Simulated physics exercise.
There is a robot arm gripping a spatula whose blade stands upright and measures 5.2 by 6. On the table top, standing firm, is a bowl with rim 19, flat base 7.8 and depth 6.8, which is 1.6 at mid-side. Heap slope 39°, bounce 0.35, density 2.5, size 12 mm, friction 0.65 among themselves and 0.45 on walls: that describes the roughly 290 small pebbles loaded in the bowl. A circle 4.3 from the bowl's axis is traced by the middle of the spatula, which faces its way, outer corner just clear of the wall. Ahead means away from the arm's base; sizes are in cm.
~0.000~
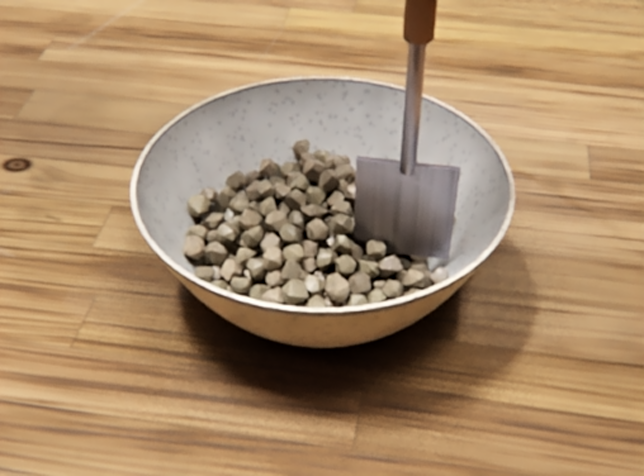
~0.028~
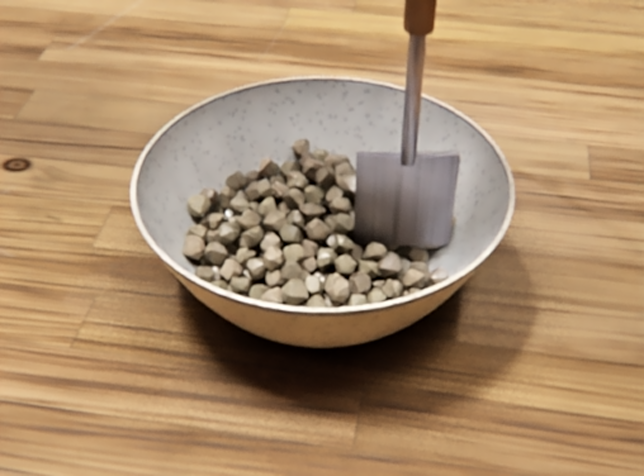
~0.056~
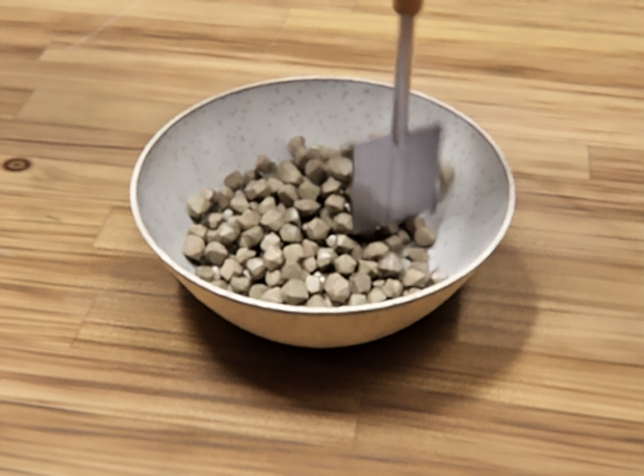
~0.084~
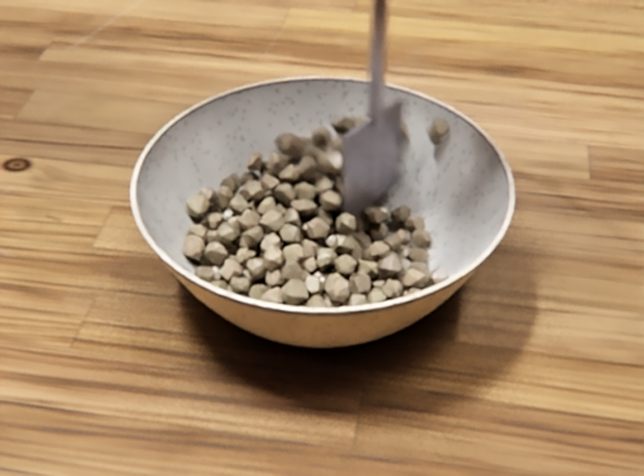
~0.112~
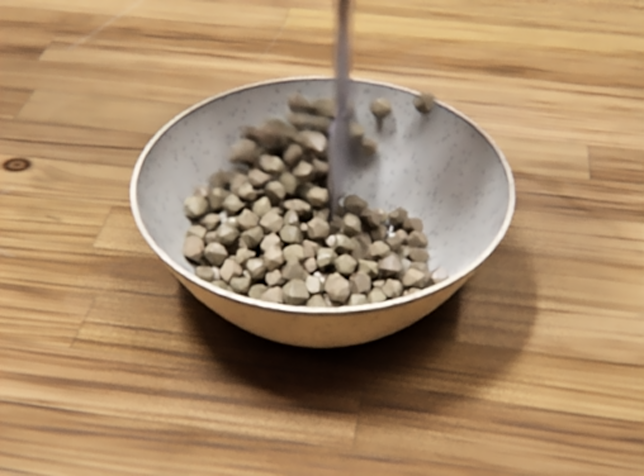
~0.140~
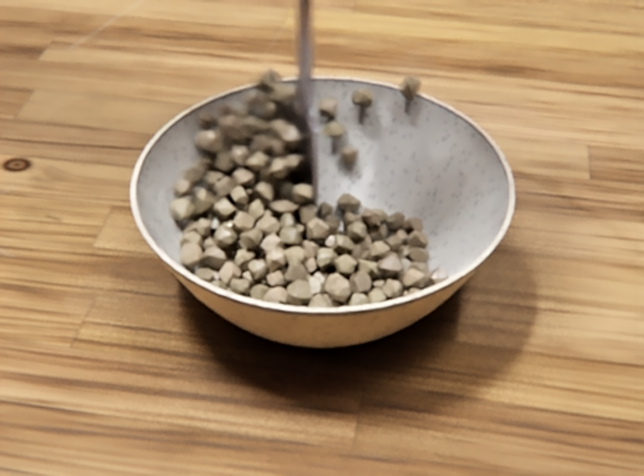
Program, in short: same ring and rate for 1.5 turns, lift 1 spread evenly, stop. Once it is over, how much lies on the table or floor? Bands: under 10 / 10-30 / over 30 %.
Over 30 %.
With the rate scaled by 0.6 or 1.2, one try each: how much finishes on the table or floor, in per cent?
It would be some 20 and 40 percent respectively.
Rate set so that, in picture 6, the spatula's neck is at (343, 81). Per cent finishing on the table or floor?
Around 20 in a hundred.
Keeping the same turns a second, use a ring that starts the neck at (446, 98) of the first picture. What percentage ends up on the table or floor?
Roughly 0 per cent.
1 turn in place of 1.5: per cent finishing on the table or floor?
It would be around 25 percent.
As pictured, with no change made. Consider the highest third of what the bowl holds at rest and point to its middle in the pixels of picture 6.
Close to (260, 262).
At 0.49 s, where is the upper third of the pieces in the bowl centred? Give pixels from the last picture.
Around (339, 148).
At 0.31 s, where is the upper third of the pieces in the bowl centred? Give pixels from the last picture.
About (353, 279) in the last picture.
By 0.31 s, 276° round, highest piece 10 above the table; 246 in the bowl, 6 on the table or floor, 40 in flight or on the tool.
By 0.49 s, 79° round, highest piece 9 above the table; 202 in the bowl, 71 on the table or floor, 19 in flight or on the tool.
By 0.78 s, 180° round, highest piece 6 above the table; 183 in the bowl, 109 on the table or floor.
By 1.48 s, 180° round, highest piece 5 above the table; 183 in the bowl, 109 on the table or floor.
Final count, 183 in the bowl, 109 on the table or floor. That is 37 % on the table or floor.
